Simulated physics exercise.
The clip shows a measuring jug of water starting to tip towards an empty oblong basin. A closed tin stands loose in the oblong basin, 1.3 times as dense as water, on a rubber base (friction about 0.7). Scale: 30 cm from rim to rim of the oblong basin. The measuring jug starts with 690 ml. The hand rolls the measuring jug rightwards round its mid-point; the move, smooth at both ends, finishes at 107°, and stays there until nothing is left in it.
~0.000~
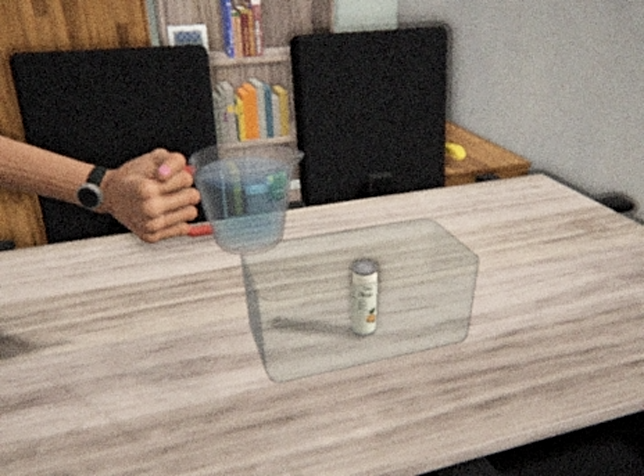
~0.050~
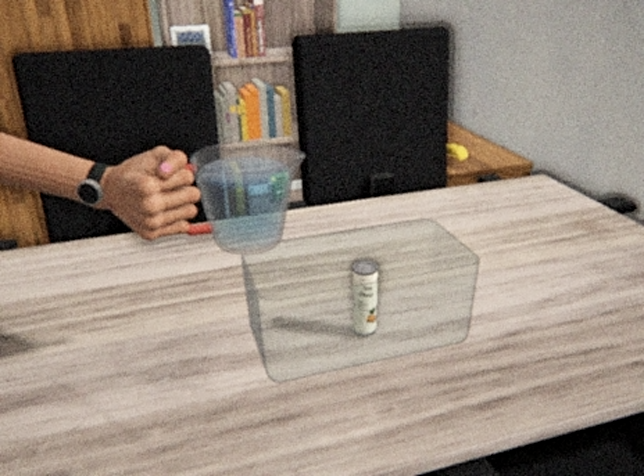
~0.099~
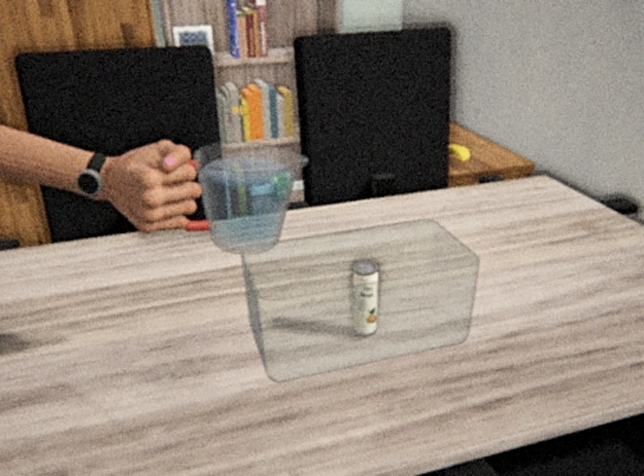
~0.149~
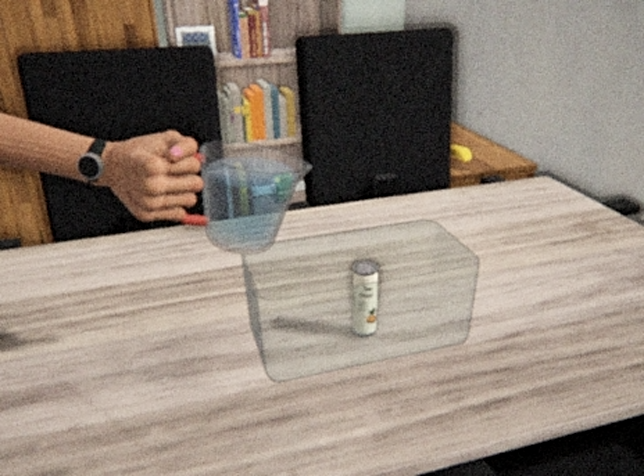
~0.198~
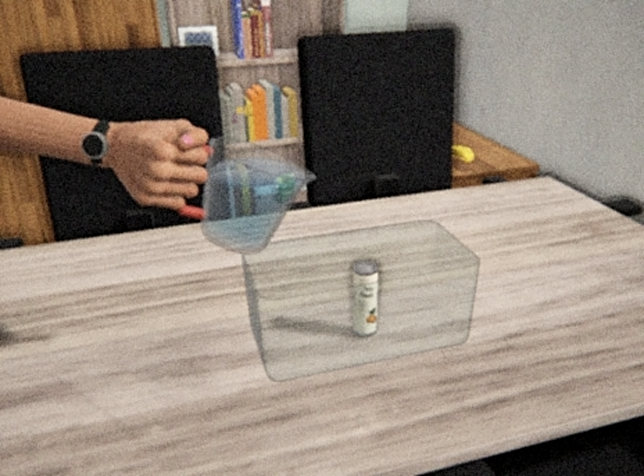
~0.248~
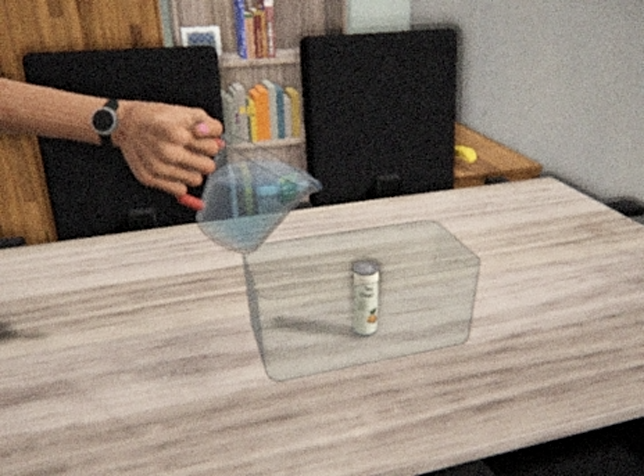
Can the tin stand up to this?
The tin stays up.
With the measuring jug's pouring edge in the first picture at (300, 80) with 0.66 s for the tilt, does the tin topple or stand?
Then it goes over.
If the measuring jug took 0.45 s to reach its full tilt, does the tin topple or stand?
Then it goes over.
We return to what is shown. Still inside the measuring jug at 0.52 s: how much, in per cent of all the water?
About 40 per cent.
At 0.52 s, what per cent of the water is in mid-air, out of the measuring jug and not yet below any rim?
Near 20 in a hundred.
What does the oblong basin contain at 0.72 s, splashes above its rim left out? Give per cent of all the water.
Some 92 per cent.
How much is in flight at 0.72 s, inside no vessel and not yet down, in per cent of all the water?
About 4 per cent.
Then, 0.52 s in, the tilt is 96° and 41 per cent is still to pour; the tin stands where it began.
Then, 0.72 s in, the tilt is 107° and 5 per cent is still to pour; the tin stands 1 cm from where it began.
Then, 0.93 s in, the tilt is 107° and 0 per cent is still to pour; the tin stands 1 cm from where it began.
Then, 1.16 s in, the tilt is 107° and 0 per cent is still to pour; the tin stands 1 cm from where it began.
Finally, the tin stands 1 cm from where it began.
